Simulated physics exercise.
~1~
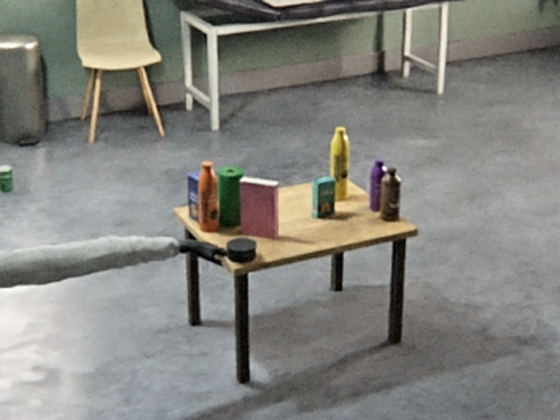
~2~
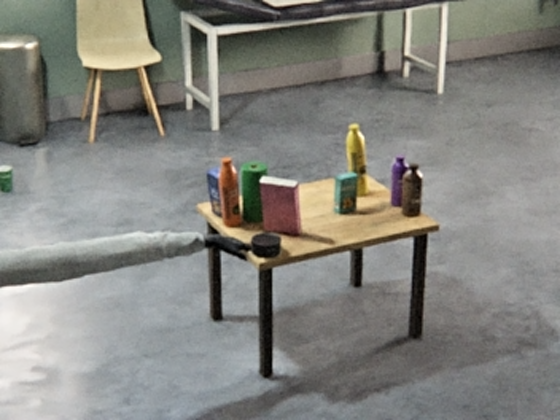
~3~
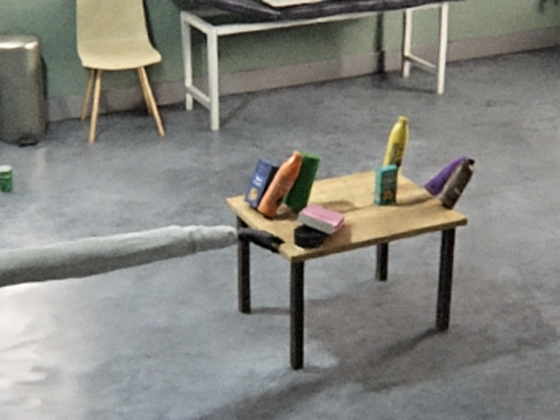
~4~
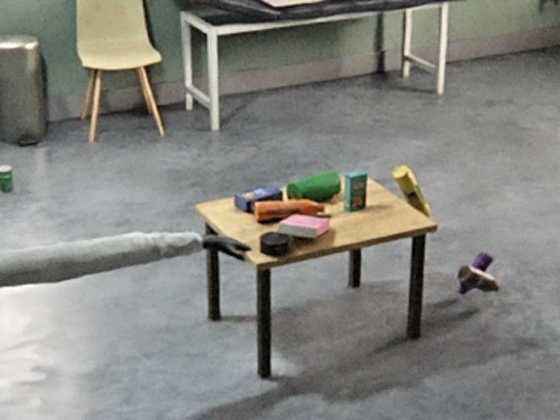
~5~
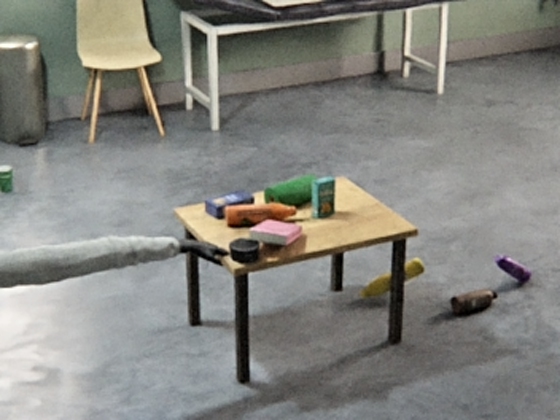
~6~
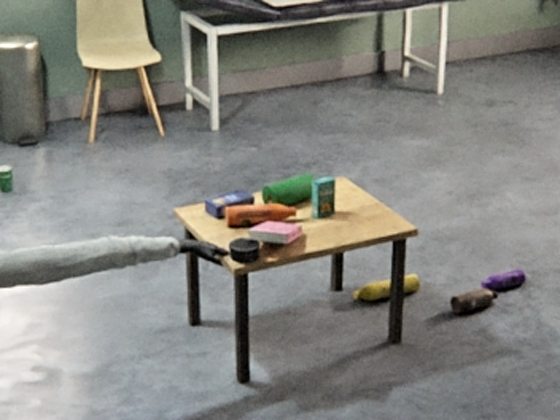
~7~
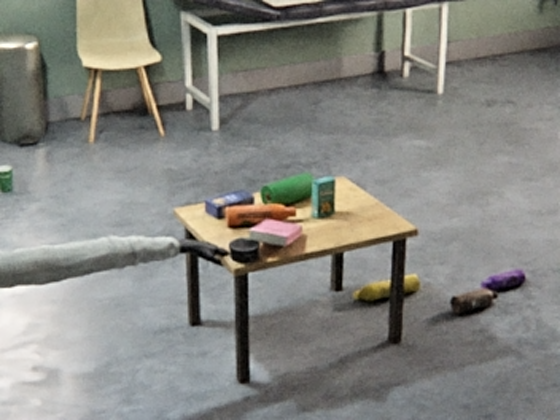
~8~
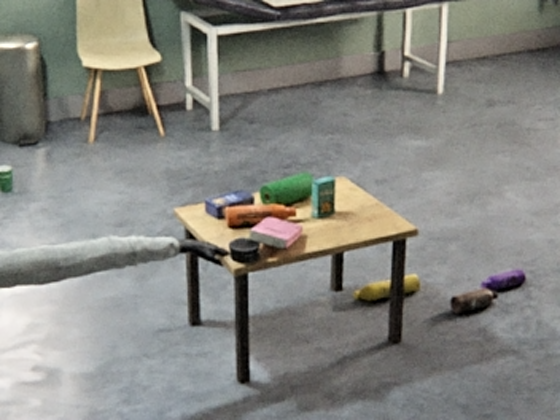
A gripper arm jerks a small table right and back, toppling items and dropping three bottles.
